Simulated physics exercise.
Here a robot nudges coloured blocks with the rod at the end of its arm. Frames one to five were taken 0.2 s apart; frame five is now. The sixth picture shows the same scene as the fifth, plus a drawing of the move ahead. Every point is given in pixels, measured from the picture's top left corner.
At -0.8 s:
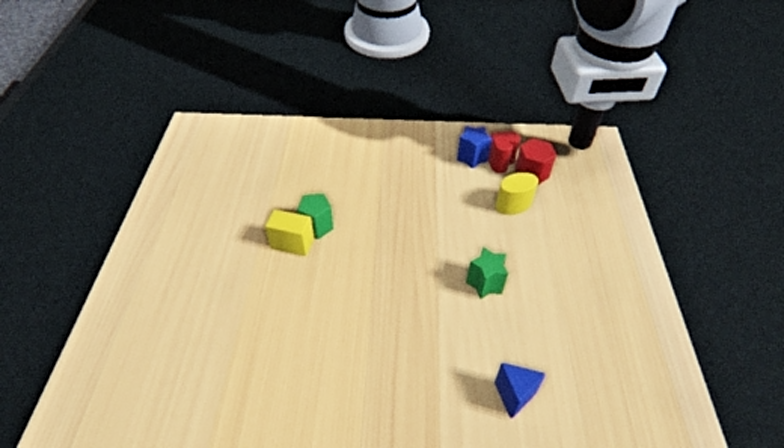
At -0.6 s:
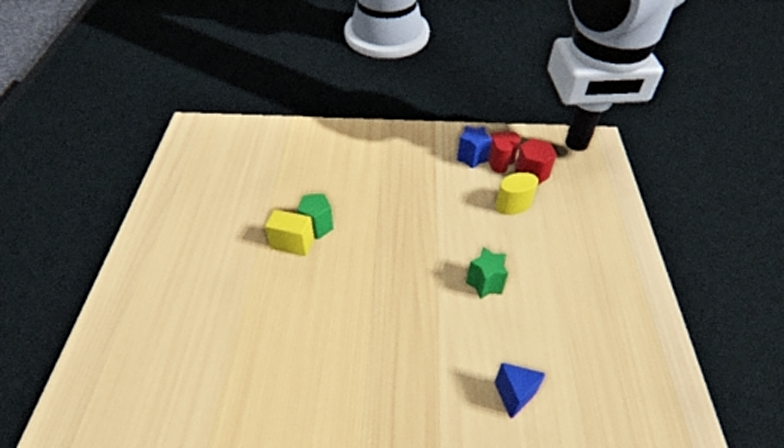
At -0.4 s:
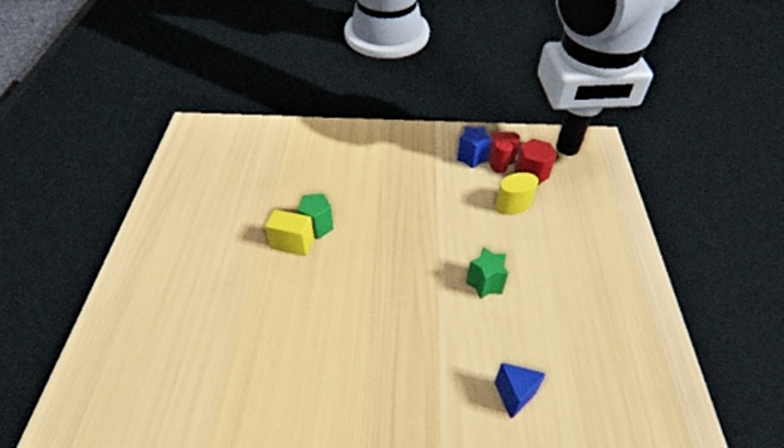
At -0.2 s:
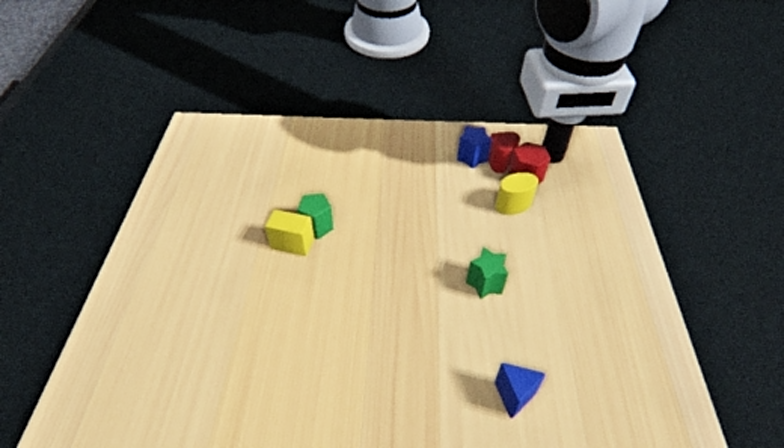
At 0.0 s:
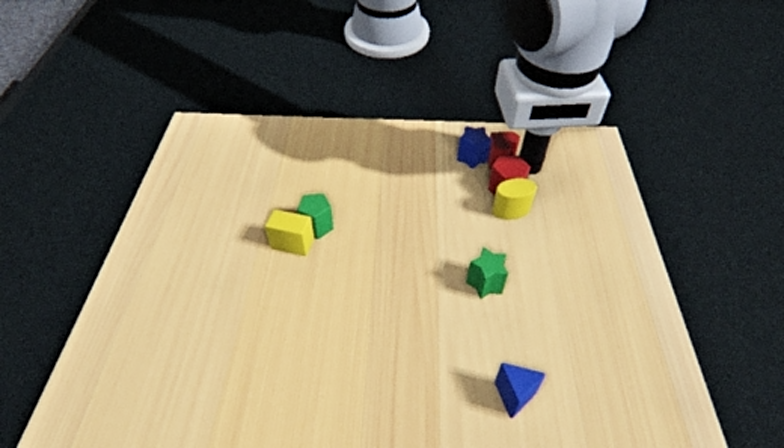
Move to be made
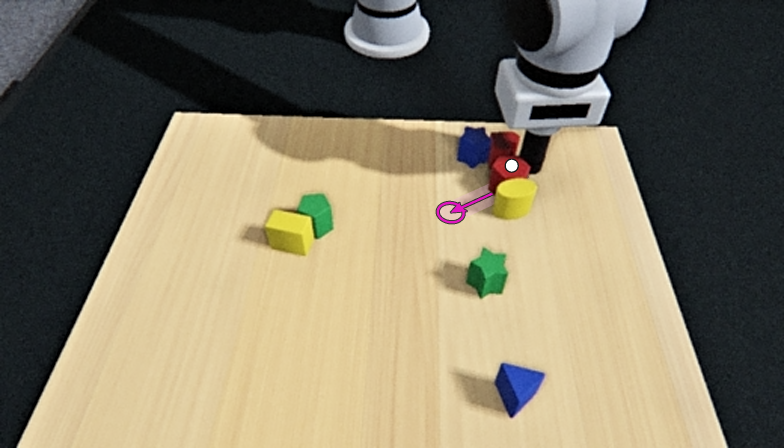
The video shows coloured blocks on a wooden board as a robot arm moves its rod left, pushing a red six-sided block left and slightly toward the viewer, between a red block and a yellow one, which shifts slightly.
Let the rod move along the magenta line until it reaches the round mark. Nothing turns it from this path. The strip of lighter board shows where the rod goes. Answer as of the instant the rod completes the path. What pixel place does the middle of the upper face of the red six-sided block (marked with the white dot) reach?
My best guess is (453, 214).
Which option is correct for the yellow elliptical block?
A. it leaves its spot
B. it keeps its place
My answer is option A.
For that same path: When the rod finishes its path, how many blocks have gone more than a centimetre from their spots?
I think two will be displaced.
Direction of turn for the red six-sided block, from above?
From above, the turn goes anticlockwise.
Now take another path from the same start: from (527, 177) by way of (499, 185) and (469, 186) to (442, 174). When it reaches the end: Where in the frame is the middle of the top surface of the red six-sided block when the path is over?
The middle of its upper face should be somewhere near (478, 186).
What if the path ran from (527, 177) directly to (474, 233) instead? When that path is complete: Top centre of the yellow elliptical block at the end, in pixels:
It ends at (512, 213).
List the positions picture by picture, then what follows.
In the first frame, tip of the rod (579, 143), middles of tops, red heart-shaped block (506, 139), red six-sided block (538, 150), yellow elliptical block (519, 182).
In the second frame, rod (576, 144), nothing pushed.
In the third frame, rod (567, 149), nothing pushed.
In the fourth frame, rod (552, 156), red six-sided block (532, 153).
In the fifth frame, rod (529, 167), red heart-shaped block (505, 139), red six-sided block (512, 166), yellow elliptical block (517, 187).
The line goes in a line from (527, 177) to (451, 212); the dot is on the red six-sided block.
What follows on the original path. One third of the way, rod (505, 179); red six-sided block (491, 182), turned 25° anticlockwise; yellow elliptical block (514, 200), turned 15° anticlockwise.
Two thirds of the way, rod (479, 191); red six-sided block (470, 198), turned 50° anticlockwise; yellow elliptical block (514, 201), turned 20° anticlockwise.
At the end, rod (452, 203); red heart-shaped block unmoved; red six-sided block (453, 214), turned 85° anticlockwise; yellow elliptical block (514, 201), turned 20° anticlockwise.
